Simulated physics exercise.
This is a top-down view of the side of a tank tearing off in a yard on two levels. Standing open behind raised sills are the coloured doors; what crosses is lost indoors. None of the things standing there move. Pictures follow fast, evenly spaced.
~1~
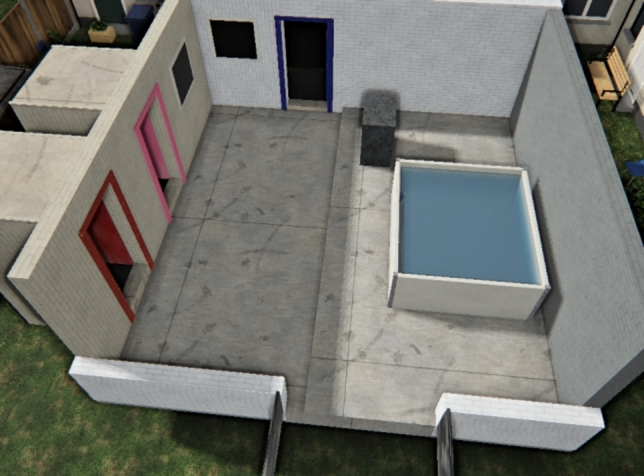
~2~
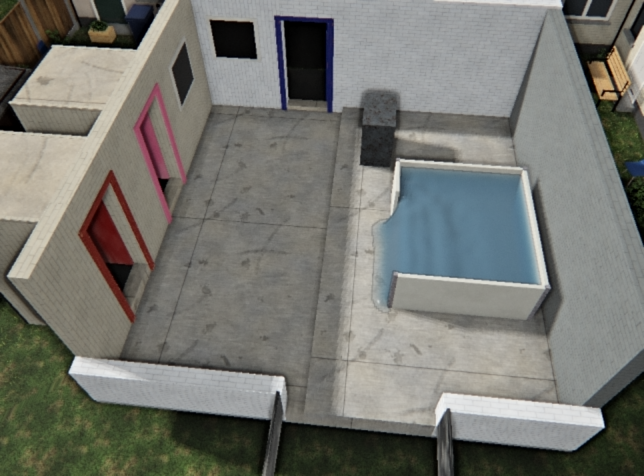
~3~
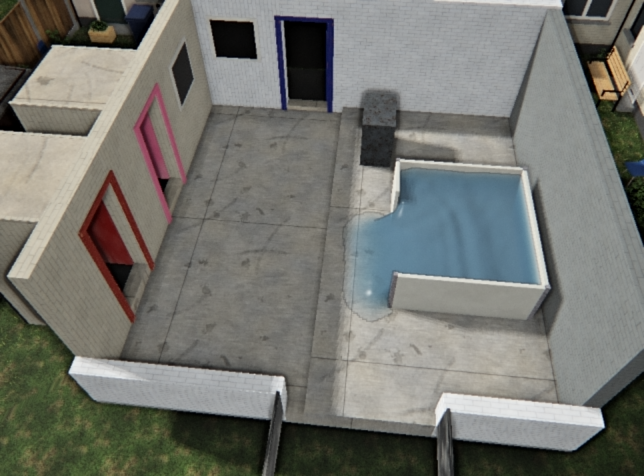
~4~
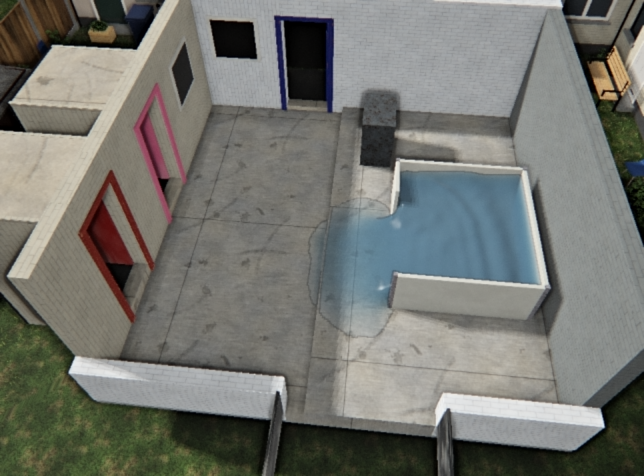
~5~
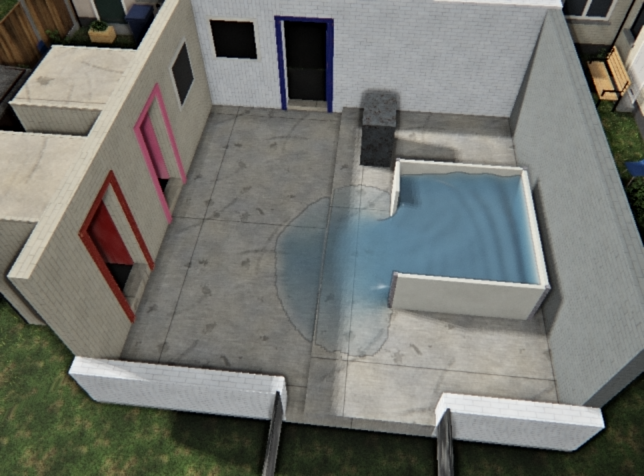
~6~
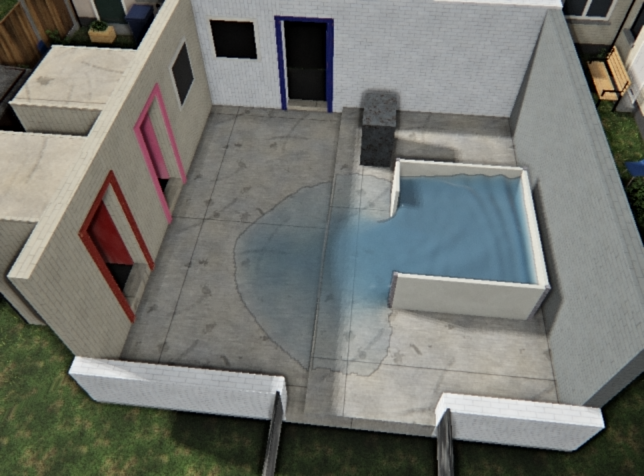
Water pours from the tank's open left side and spreads leftward across the grey walled yard.
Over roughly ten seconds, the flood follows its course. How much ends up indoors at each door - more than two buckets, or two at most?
Outcome: The red door counts as over, the pink door counts as over, the blue door counts as over.
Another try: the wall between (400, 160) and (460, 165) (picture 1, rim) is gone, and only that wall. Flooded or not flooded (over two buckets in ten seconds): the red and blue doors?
Well, the red one comes up short, and the blue one comes up short too.
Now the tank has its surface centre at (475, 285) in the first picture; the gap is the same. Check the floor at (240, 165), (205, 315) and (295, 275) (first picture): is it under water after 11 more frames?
First one stays unwetted, next one gets inundated, last one gets inundated.
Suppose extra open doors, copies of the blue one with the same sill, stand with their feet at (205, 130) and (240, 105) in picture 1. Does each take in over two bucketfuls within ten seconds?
Lab note - first crosses the line, second crosses the line.
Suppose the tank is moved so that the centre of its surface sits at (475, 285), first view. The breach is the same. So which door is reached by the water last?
That would be the blue one.
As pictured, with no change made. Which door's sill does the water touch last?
The door marked blue.
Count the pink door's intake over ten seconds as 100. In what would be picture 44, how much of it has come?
100 %.
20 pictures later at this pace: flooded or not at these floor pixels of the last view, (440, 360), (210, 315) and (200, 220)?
Result, in order: Unflooded / waterlogged / waterlogged.
A moment on, water covers 45 % of the floor; the red door under two buckets in, the pink door wet at the sill, nothing in, the blue door not reached.
Next, water covers 50 % of the floor; the red door over two buckets in, the pink door over two buckets in, the blue door not reached.
Then, water covers 55 % of the floor; the red door far over two buckets in, the pink door far over two buckets in, the blue door wet at the sill, nothing in.
Later, water covers 65 % of the floor; the red door far over two buckets in, the pink door far over two buckets in, the blue door under two buckets in.
In the end, water covers 60 % of the floor; the red door far over two buckets in, the pink door far over two buckets in, the blue door far over two buckets in.
